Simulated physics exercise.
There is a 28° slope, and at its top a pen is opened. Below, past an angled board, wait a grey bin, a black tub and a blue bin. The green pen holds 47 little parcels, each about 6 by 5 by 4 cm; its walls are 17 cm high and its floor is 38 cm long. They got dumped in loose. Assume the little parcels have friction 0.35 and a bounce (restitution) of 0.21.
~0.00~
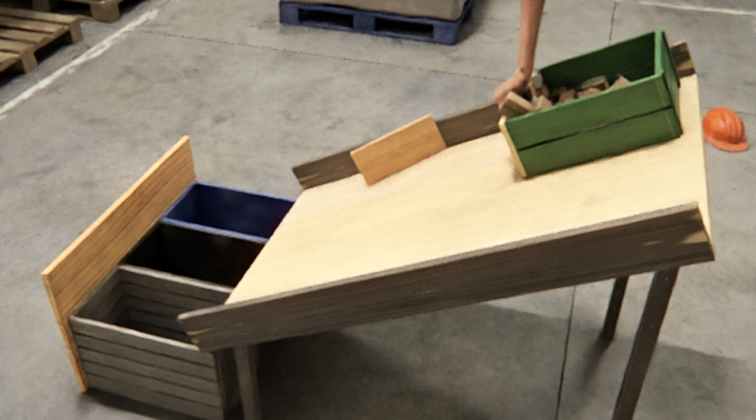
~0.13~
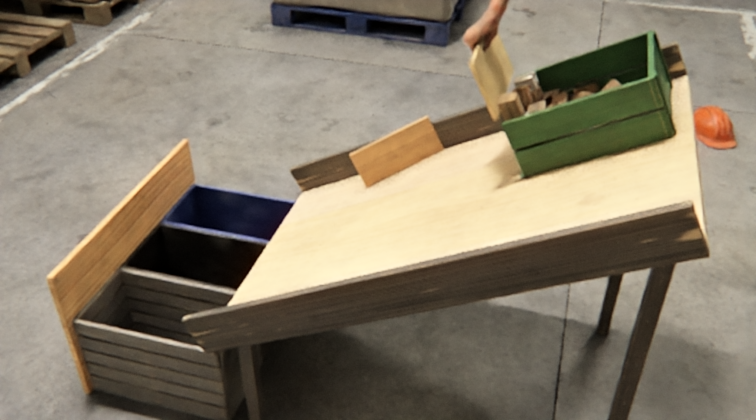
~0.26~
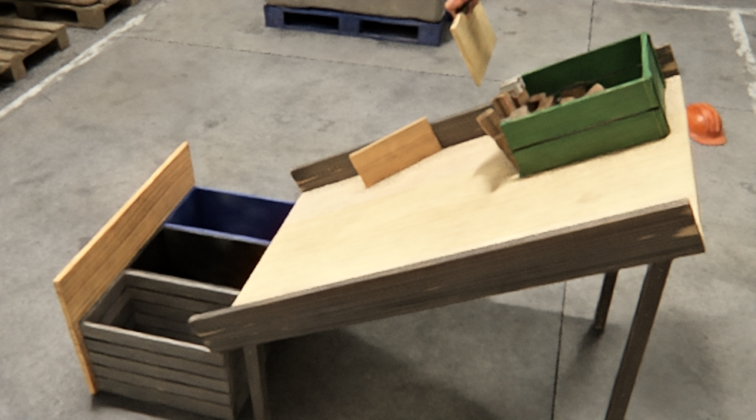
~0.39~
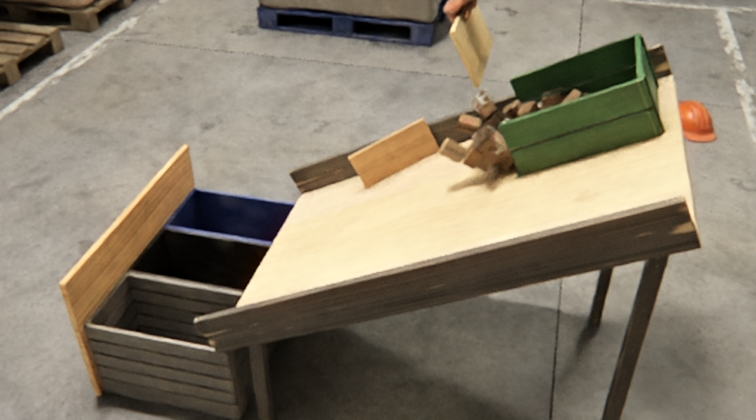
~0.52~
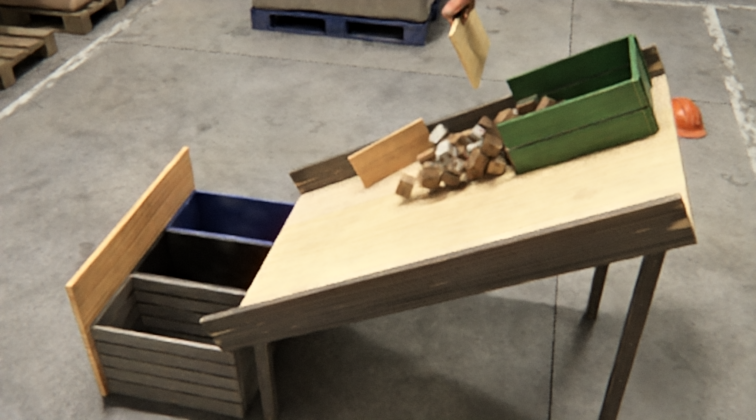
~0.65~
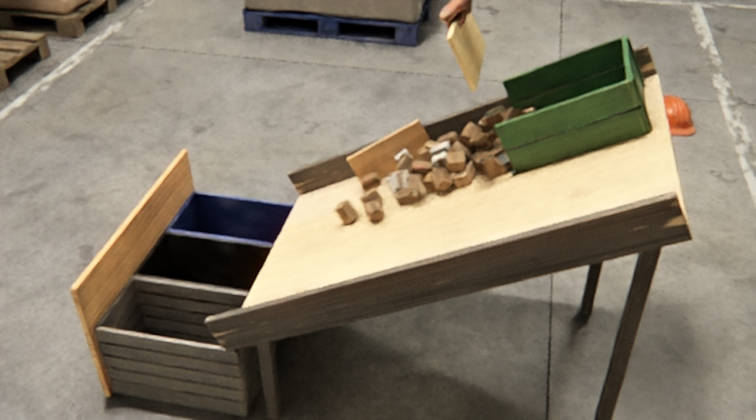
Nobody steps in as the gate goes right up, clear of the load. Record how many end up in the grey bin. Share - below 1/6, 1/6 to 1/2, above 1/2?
Fraction: Below one sixth.
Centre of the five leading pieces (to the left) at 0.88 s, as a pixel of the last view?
At about (269, 237).
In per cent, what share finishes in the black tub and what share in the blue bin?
70 and 30 %.
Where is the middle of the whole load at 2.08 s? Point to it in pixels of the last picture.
I'd place it about (202, 300) in the last view.
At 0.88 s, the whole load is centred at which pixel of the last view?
(407, 177).
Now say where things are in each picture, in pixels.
In the first picture (each is followed by its nearest rim corner in this view; the camera moves round a little), green pen, (655, 76); grey bin, (209, 351); none out.
Green pen, (648, 78), in the second picture.
Green pen, (643, 79); 5 out, in the third picture.
Green pen, (638, 80); 17 out, in the fourth picture.
Green pen, (633, 80); 25 out, the lowest parcel at (429, 158), in the fifth picture.
Green pen, (627, 81); grey bin, (233, 350); 35 out, the lowest parcel at (346, 212), in the sixth picture.
After 0.88 s, 1 still in the green pen, 1 in the black tub, 42 on the slope and 3 in the air.
After 1.16 s, 7 in the black tub, 3 in the blue bin, 32 on the slope and 5 in the air.
After 1.57 s, 27 in the black tub, 10 in the blue bin, 6 on the slope and 4 in the air.
Final count (at 2.08 s), 32 in the black tub and 15 in the blue bin. Asked share, 0 of 47, 0 per cent.
